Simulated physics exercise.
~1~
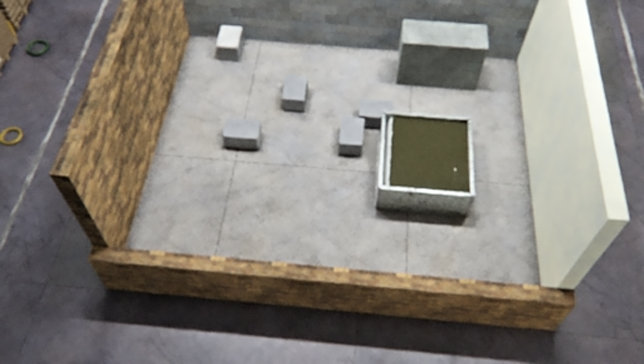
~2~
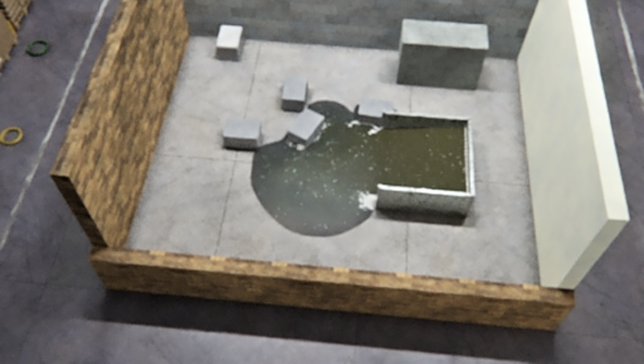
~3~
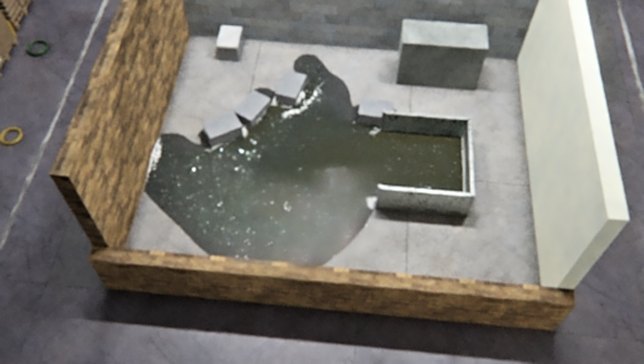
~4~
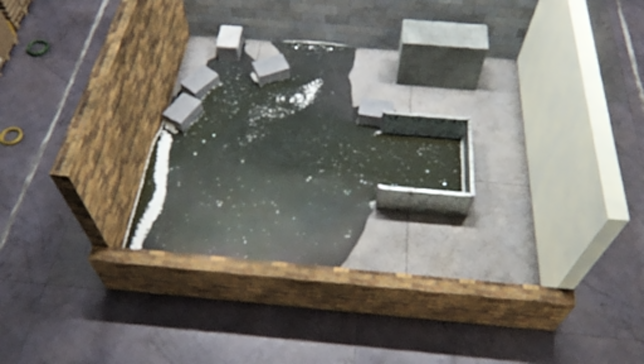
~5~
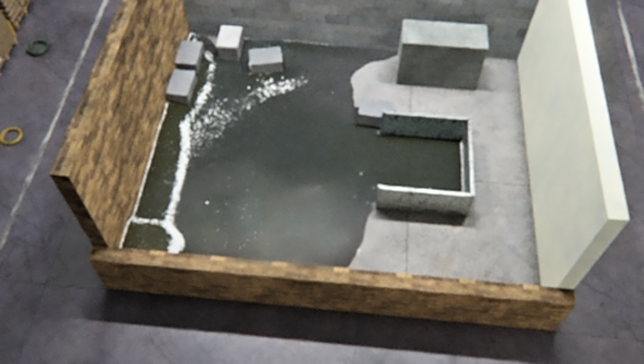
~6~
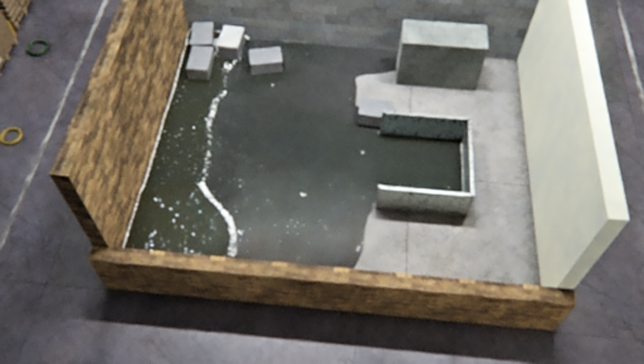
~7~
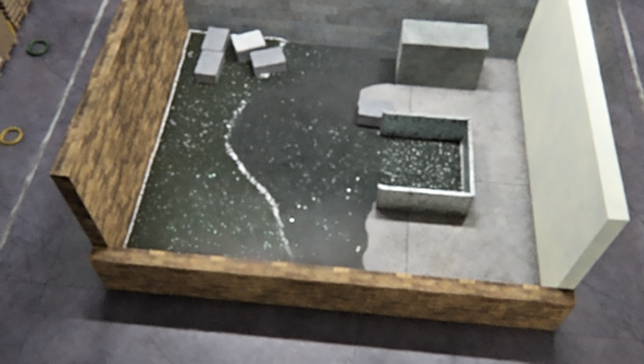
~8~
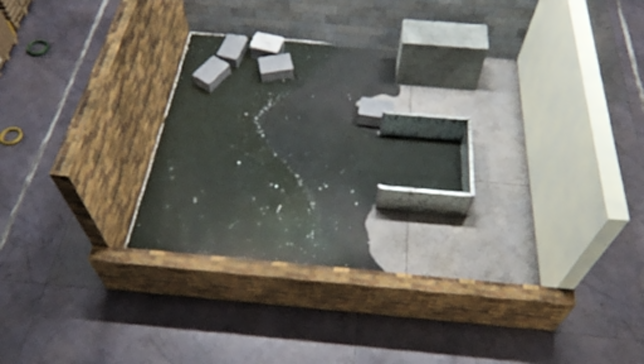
At first, an open tank of murky water stands on a pale floor inside low walls, with several grey boxes scattered to its left. The water bursts out through the tank's left side and spreads in a dark pool around the nearest boxes. It sweeps three of them leftward, then up toward the far left corner, as the flood reaches the brown wall. A foamy white line peels away from that wall and drifts back to the right, while the boxes bunch beside a paler one. Finally the foam thins, and four boxes sit loosely grouped near the back, shifted slightly right, with the right side of the floor still partly dry.
